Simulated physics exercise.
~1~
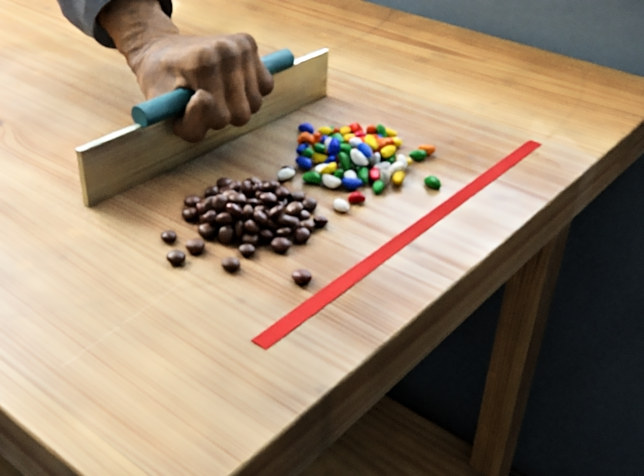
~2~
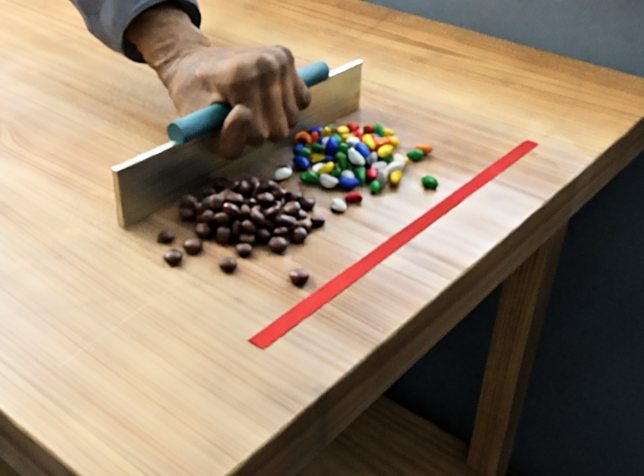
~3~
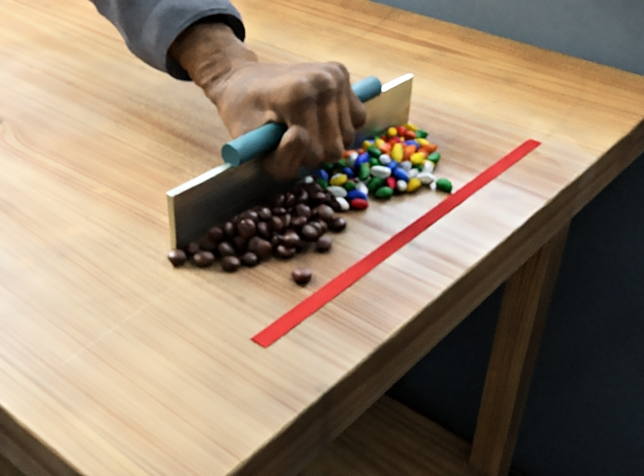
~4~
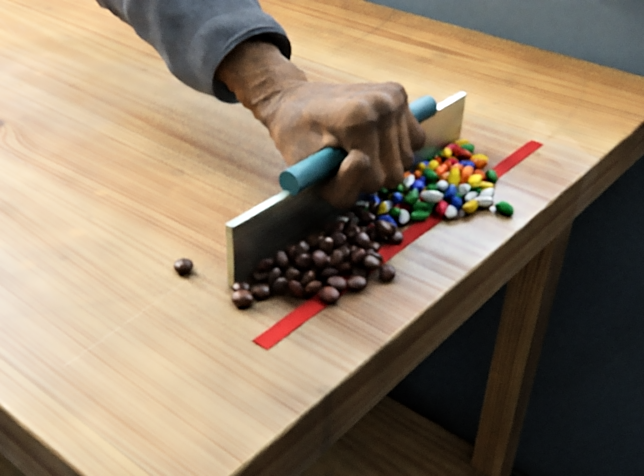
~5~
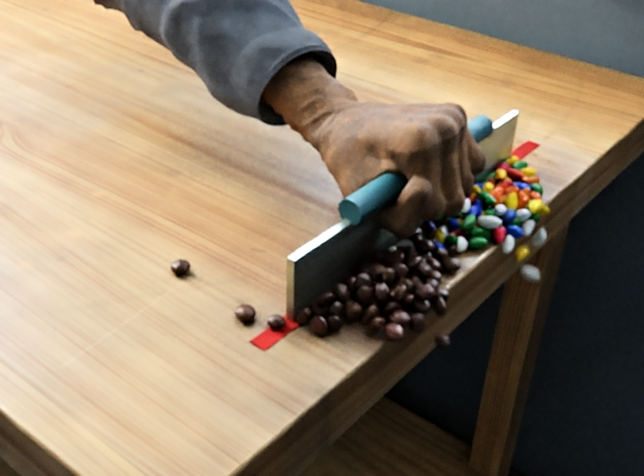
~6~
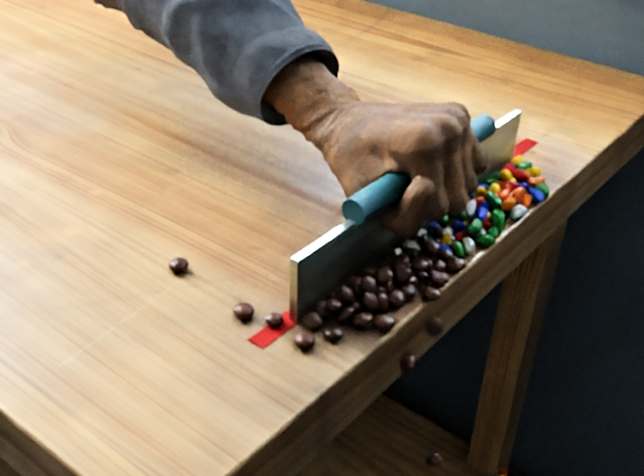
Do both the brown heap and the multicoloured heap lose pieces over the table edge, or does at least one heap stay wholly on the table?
Both heaps lose pieces over the edge. A few brown ones and at least one from the multicoloured heap drop off, while most of each heap stays on the table.
